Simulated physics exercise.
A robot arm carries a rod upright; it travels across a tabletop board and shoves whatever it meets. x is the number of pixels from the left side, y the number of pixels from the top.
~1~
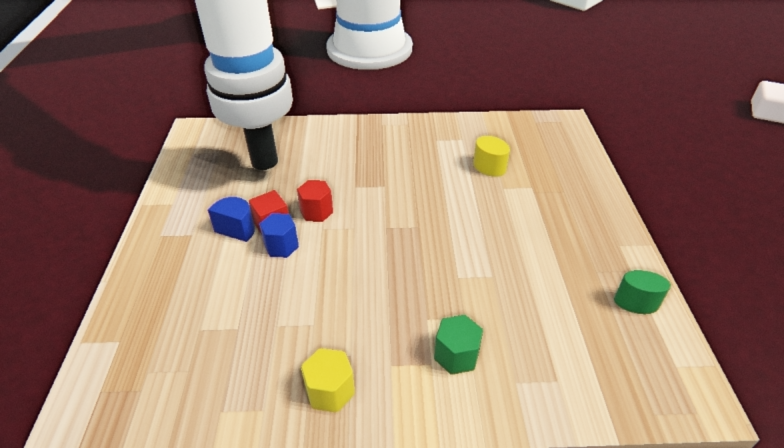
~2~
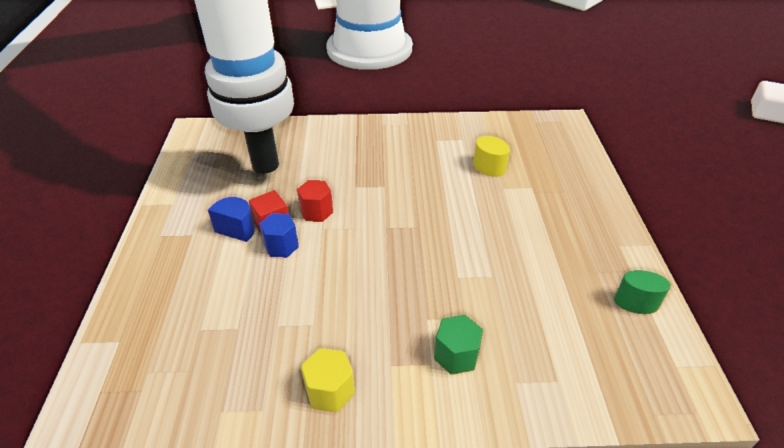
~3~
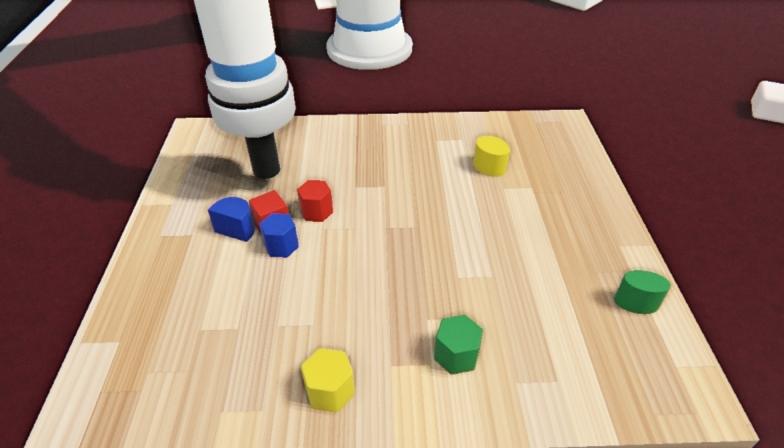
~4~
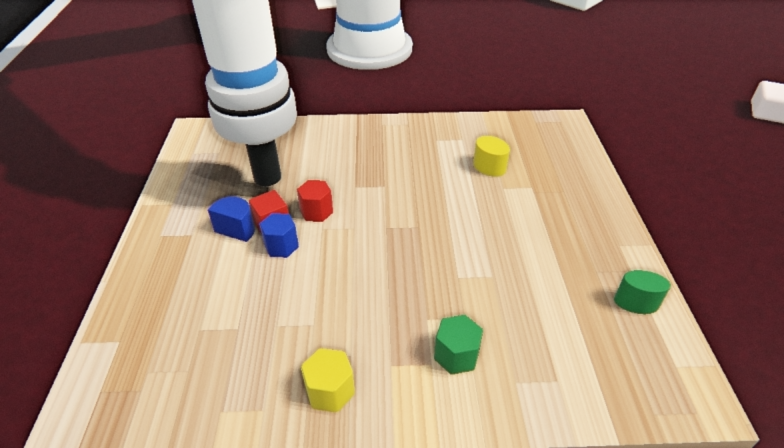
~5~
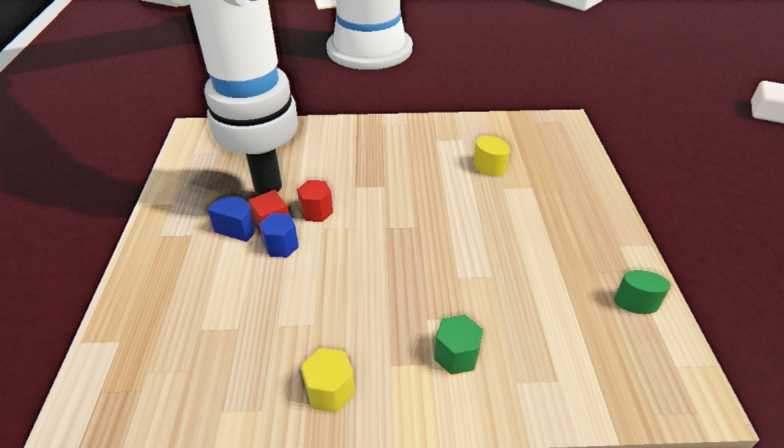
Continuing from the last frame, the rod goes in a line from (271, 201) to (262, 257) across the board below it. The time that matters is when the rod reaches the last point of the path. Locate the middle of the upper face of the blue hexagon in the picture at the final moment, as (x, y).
The spot you're after is about (293, 270) in the image.
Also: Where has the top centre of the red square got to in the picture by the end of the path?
It comes to (267, 256).
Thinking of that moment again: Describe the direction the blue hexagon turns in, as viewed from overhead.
Bird's-eye view: Counterclockwise.
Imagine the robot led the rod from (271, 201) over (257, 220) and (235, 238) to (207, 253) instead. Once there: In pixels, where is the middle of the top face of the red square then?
Its top centre lands on (260, 221).
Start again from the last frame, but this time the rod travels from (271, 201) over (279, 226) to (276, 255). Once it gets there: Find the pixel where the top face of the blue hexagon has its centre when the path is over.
The answer is (273, 280).
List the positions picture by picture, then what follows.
Lower end of the rod (265, 162), tops of blocks, blue half-round block (231, 207), red square (267, 202), blue hexagon (277, 224), red hexagon (314, 189), in the first frame.
Rod (266, 166), blocks as before, in the second frame.
Rod (267, 171), blocks as before, in the third frame.
Rod (268, 178), blocks as before, in the fourth frame.
Rod (268, 187), blue half-round block (231, 207), red square (267, 202), blue hexagon (277, 224), red hexagon (314, 189), in the fifth frame.
What follows on the original path. Halfway along, rod (263, 214); blue half-round block (228, 209), turned 15° clockwise; red square (265, 226); blue hexagon (281, 244), turned 25° anticlockwise.
At the end, rod (259, 242); blue half-round block (227, 210), turned 20° clockwise; red square (267, 256); blue hexagon (293, 270), turned 45° anticlockwise; red hexagon not moved.
